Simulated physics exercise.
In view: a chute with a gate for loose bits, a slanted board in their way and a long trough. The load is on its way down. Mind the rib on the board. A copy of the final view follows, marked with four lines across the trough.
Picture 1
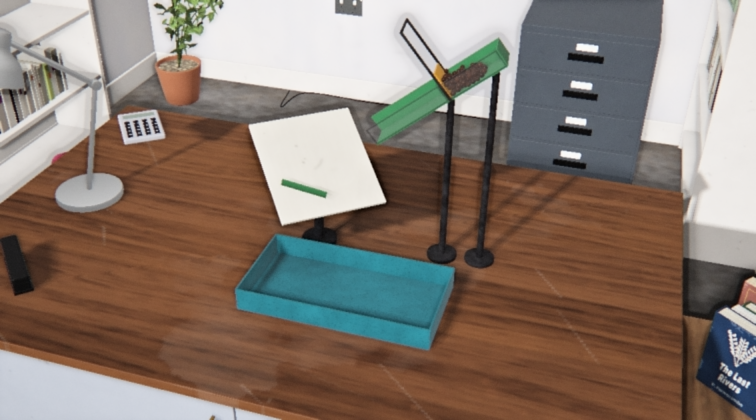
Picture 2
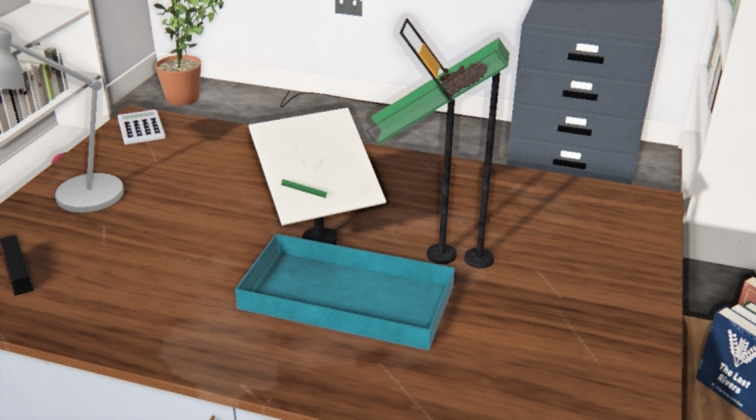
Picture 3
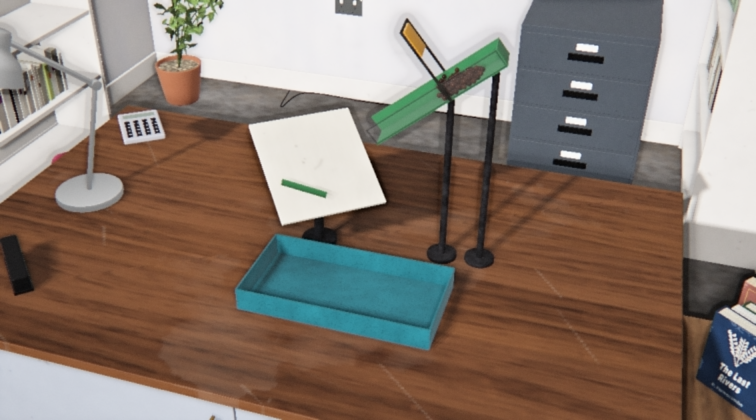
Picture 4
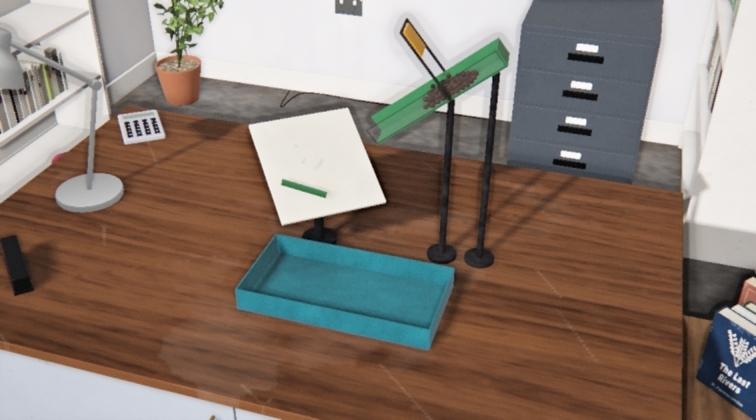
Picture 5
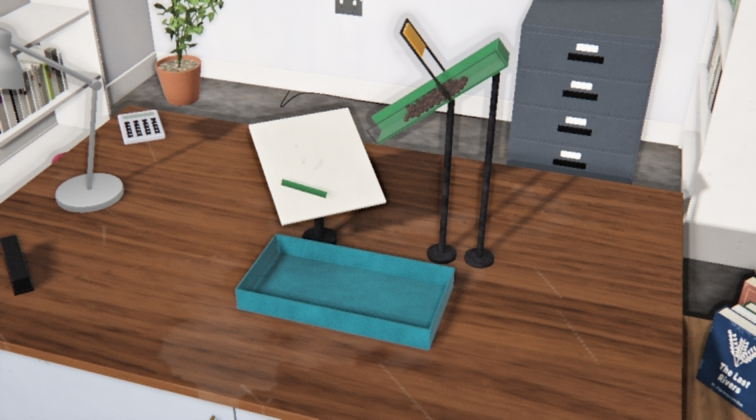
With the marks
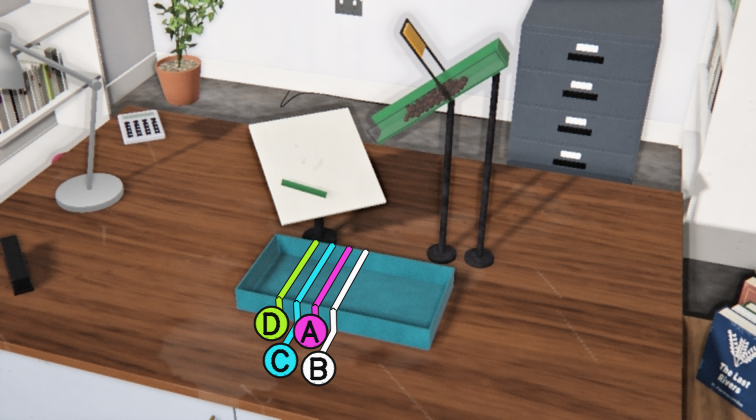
Small brown bits sat bunched behind a gate in a raised green chute until the gate lifted, then slid down leftward, spreading out above a slanted white board and an empty teal tray.
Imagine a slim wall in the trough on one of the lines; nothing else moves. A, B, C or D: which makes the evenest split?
Line B.
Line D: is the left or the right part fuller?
The right side.
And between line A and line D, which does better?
A it is.
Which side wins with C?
Right.
On the marked copy, line A crosses the front rim at (315, 306); line B crosses the front rim at (333, 310); line C crosses the front rim at (296, 302); line D crosses the front rim at (279, 298).
With A, of what is caught, roughly a quarter on the left of the divider, the larger part on the right.
With B, of what is caught, roughly a third on the left of the divider, roughly two thirds on the right.
With C, of what is caught, about a tenth on the left of the divider, the larger part on the right.
With D, of what is caught, about a tenth on the left of the divider, almost all on the right.
